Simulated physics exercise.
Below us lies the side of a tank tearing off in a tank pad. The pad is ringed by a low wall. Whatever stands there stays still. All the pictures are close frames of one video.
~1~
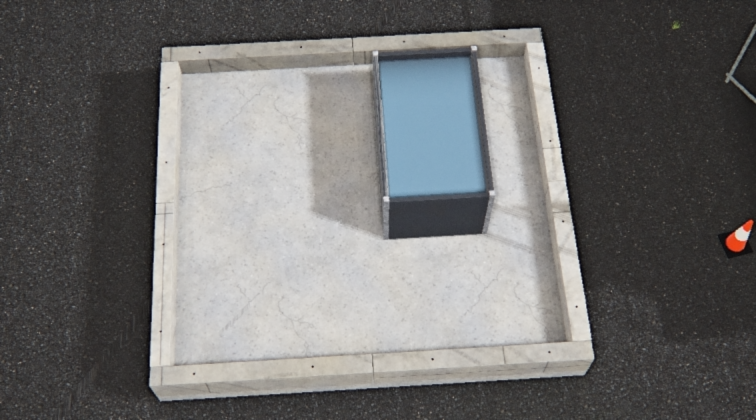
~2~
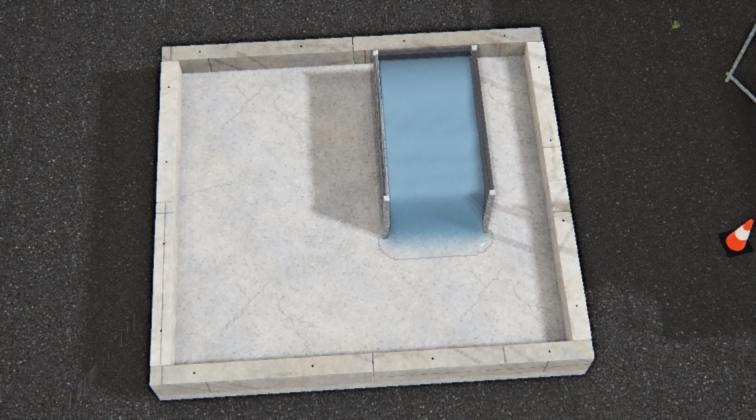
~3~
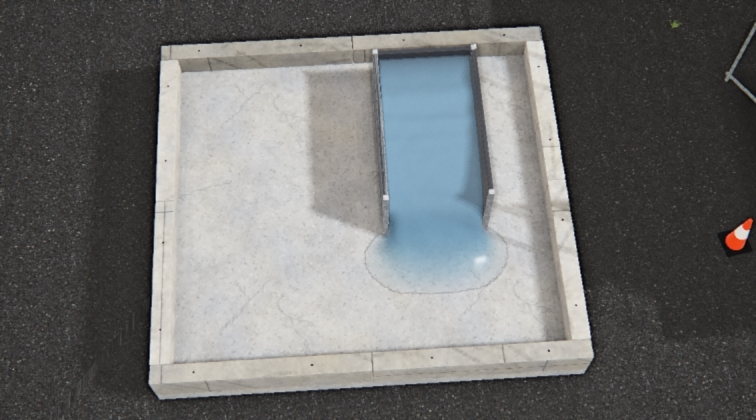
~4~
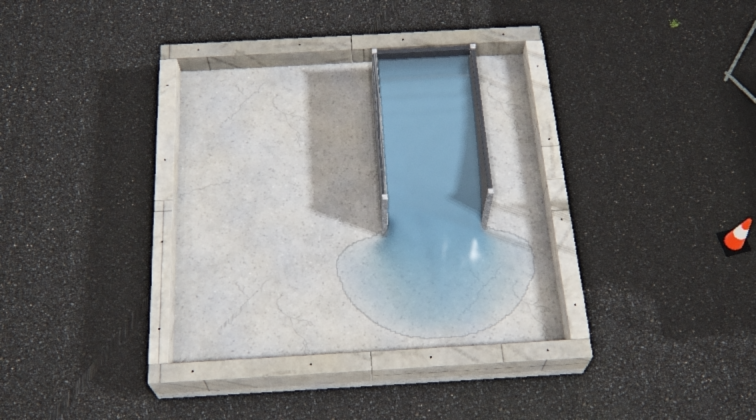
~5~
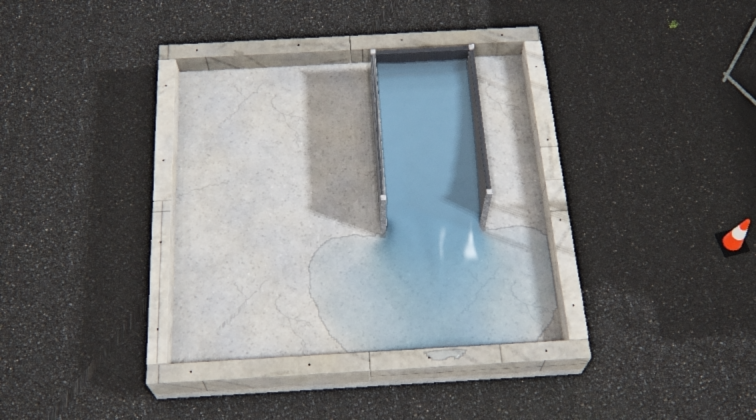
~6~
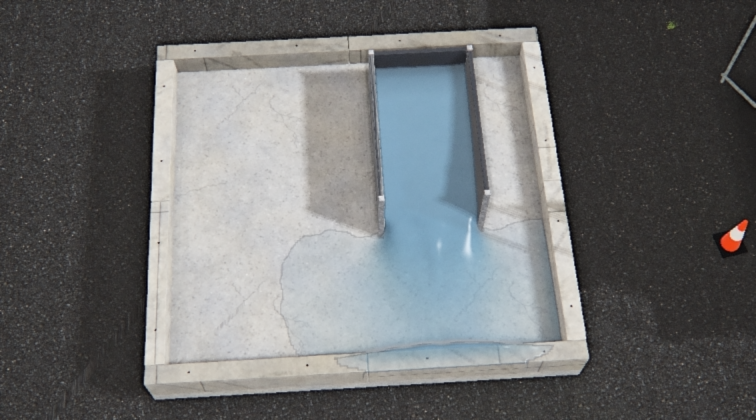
On a walled concrete pad, a tank's near side gives way and blue water pours out, fanning across the floor to the low wall.
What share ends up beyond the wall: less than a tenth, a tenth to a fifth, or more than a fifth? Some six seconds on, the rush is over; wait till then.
A tenth to a fifth.
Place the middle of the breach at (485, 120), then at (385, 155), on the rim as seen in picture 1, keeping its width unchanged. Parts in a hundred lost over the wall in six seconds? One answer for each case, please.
Roughly 20 in a hundred for the first case and 6 in a hundred for the second.
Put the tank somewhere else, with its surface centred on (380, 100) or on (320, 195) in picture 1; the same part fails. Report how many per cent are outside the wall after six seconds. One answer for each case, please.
You'd get close to 8 per cent the first time and close to 22 per cent the second.
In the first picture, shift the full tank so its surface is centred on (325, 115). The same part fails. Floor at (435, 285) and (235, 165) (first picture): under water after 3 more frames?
Taking the points as listed, the first is submerged and the second left unsoaked.
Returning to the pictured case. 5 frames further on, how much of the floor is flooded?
Close to 35 %.
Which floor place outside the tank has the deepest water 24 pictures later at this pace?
It should be roughly at (512, 81).
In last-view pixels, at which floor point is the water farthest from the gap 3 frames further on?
Close to (200, 370).
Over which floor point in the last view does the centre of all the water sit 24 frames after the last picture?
Roughly (361, 225) in the last picture.
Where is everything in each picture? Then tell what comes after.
In the first frame, still water in the water tank at (431, 125).
In the second frame, water pours out at (436, 221) and has run to (388, 248).
In the third frame, water pours out at (436, 220) and has run to (380, 273).
In the fourth frame, water pours out at (434, 222) and has run to (426, 332).
In the fifth frame, the front is at a hidden place, out from the gap at (433, 223).
In the sixth frame, water pours out at (431, 224) and has run to a hidden place.
A moment on, water covers 30 % of the floor; the low wall has let 1 % over.
Next, water covers 35 % of the floor; the low wall has let 5 % over.
Then, water covers 50 % of the floor; the low wall has let 13 % over.
Later, water covers 75 % of the floor; the low wall has let 14 % over.
In the end, water covers 80 % of the floor; the low wall has let 14 % over.
